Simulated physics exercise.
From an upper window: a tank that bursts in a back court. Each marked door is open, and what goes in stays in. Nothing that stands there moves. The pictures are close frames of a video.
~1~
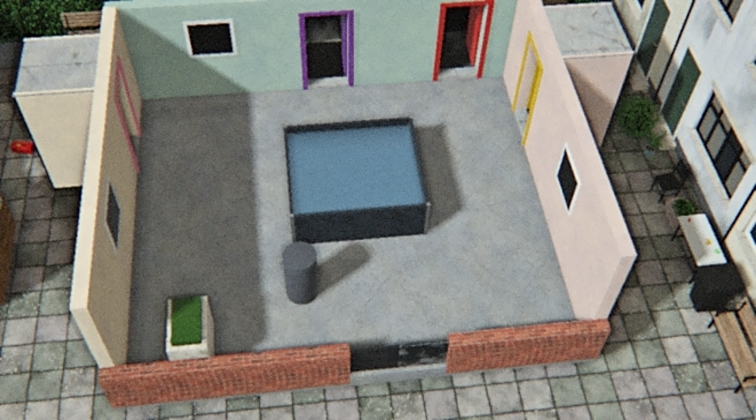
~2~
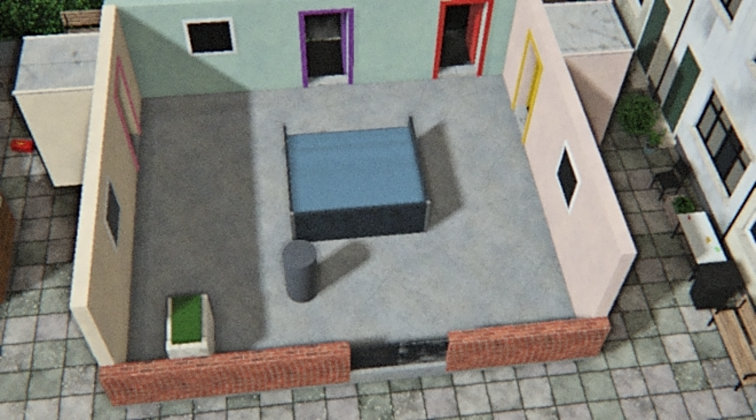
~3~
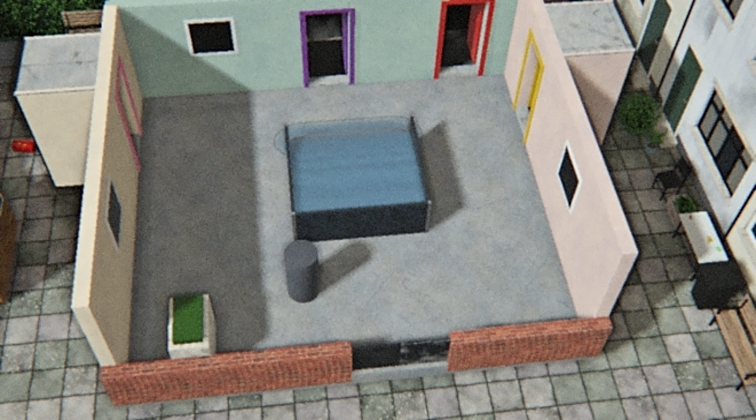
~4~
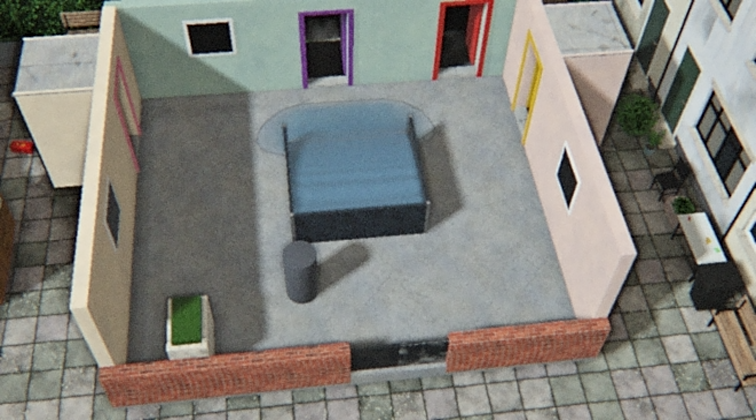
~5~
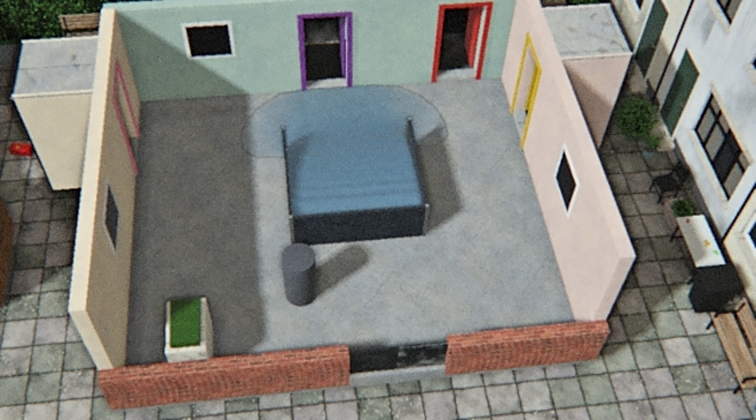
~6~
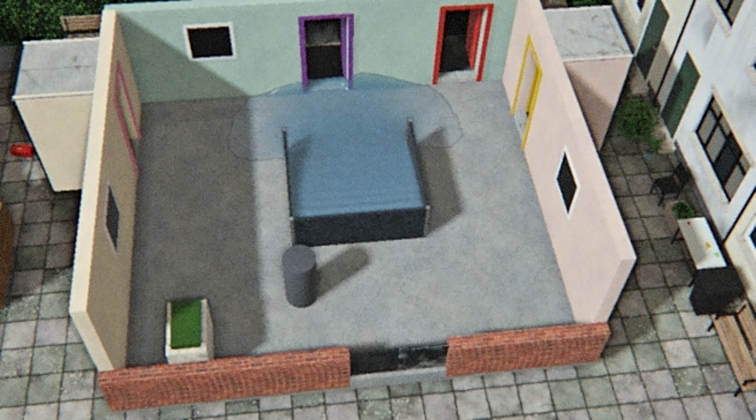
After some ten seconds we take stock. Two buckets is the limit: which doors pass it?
In the end: The red door lets in a lot; the purple door lets in a lot; the pink door lets in a lot; the yellow door lets in a lot.
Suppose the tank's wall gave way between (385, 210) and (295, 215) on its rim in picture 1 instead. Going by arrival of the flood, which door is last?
I say the one in purple.
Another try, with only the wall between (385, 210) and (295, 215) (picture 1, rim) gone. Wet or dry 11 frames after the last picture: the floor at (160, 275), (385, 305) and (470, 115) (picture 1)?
One after the other: Covered, wet, no water.
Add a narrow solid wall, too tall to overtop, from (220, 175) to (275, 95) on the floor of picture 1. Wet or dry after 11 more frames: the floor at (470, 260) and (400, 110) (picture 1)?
As listed: Not flooded, covered.
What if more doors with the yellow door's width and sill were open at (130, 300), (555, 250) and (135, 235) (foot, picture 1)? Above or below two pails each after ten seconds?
In turn: Stays under, keeps below it, is under.
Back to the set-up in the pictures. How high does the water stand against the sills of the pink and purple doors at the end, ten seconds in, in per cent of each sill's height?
Roughly 70 per cent, then 60 per cent.
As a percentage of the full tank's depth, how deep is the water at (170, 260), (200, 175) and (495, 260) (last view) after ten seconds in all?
About 4, 6 and 4 per cent.
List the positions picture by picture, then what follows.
The first frame shows the open tank at (354, 167) is whole and still.
In the second frame, water pours out on the open tank's far side and has run to a hidden place.
In the third frame, water pours out on the open tank's far side and has run to (416, 129).
In the fourth frame, water pours out on the open tank's far side and has run to (420, 113).
In the fifth frame, water pours out on the open tank's far side and has run to (430, 107).
In the sixth frame, water pours out on the open tank's far side and has run to (423, 86).
A moment on, water covers 20 % of the floor; the red door wet at the sill, nothing in, the purple door far over two buckets in, the pink door not reached, the yellow door not reached.
Next, water covers 25 % of the floor; the red door under two buckets in, the purple door far over two buckets in, the pink door not reached, the yellow door wet at the sill, nothing in.
Then, water covers 45 % of the floor; the red door over two buckets in, the purple door far over two buckets in, the pink door over two buckets in, the yellow door under two buckets in.
Later, water covers 80 % of the floor; the red door over two buckets in, the purple door far over two buckets in, the pink door far over two buckets in, the yellow door over two buckets in.
In the end, water covers 95 % of the floor; the red door over two buckets in, the purple door far over two buckets in, the pink door far over two buckets in, the yellow door over two buckets in.
